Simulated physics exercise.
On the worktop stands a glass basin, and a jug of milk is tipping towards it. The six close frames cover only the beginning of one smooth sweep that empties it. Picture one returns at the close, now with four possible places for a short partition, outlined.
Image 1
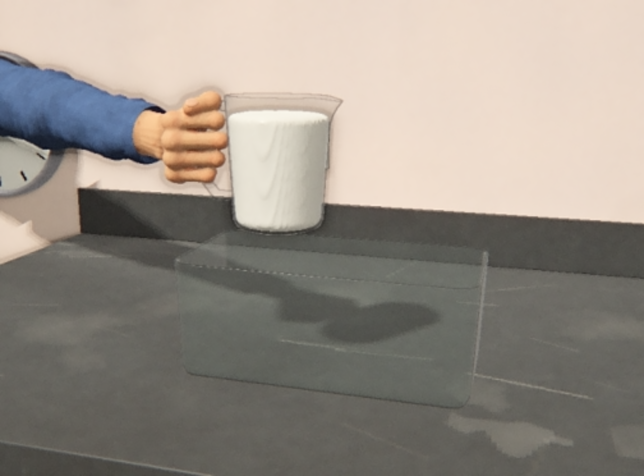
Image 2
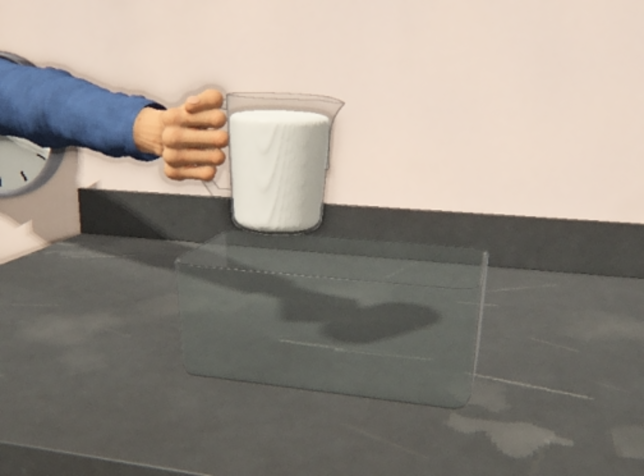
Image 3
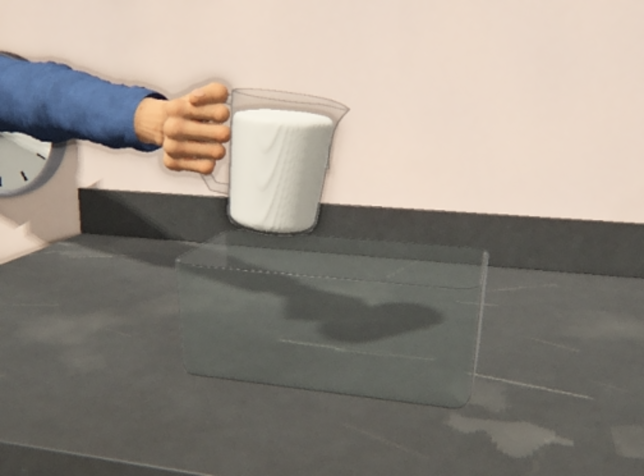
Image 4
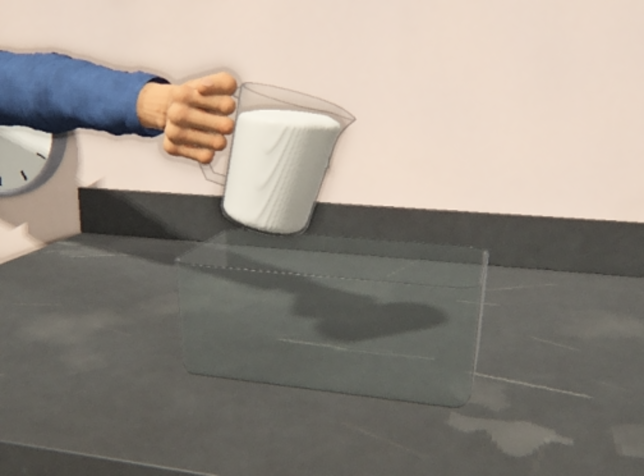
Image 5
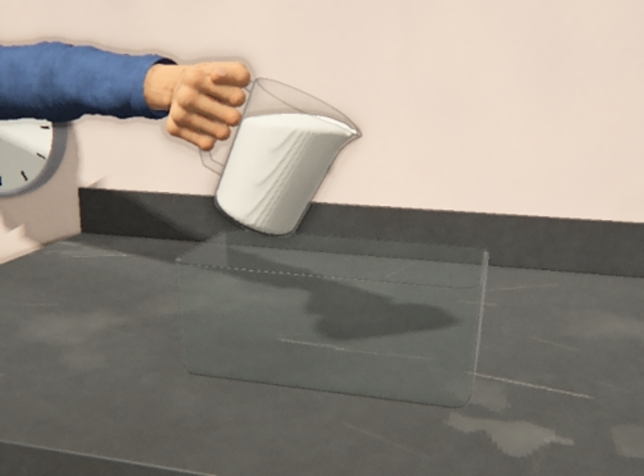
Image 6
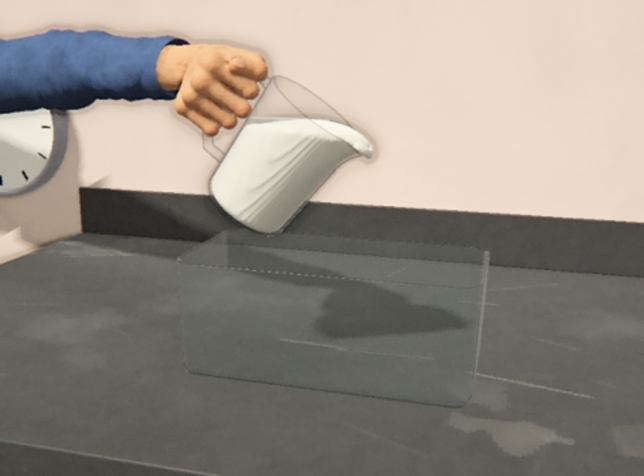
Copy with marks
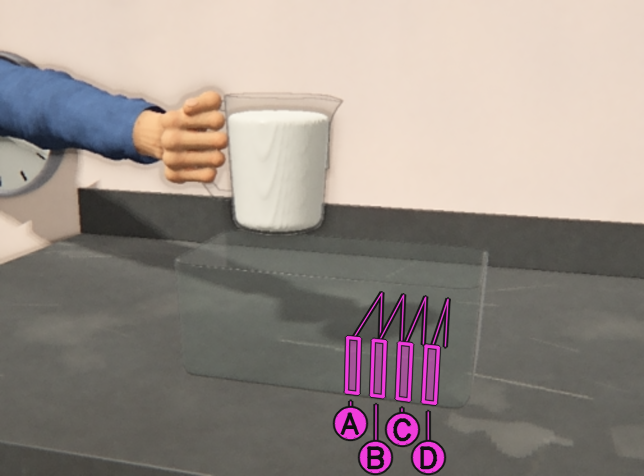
A hand in a blue sleeve, reaching in from the left, holds a clear jug of white milk above an empty glass basin. The basin stands on a dark grey, scuffed worktop against a pale pink wall, seen from slightly above by a still camera, with part of a round clock at the left edge. The hand first keeps the jug upright, then tilts it steadily rightward until milk reaches over the lip.
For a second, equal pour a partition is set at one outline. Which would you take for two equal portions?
Position B.
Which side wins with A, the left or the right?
The right one.
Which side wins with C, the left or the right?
More ends on the left.
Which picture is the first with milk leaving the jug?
Picture 6.
In magenta, A at (350, 401); B at (376, 404); C at (401, 408); D at (428, 411).
With A, about 5 % ends left of the wall and 93 % right of it.
With B, about 42 % ends left of the wall and 57 % right of it.
With C, about 85 % ends left of the wall and 14 % right of it.
With D, about 95 % ends left of the wall and 3 % right of it.
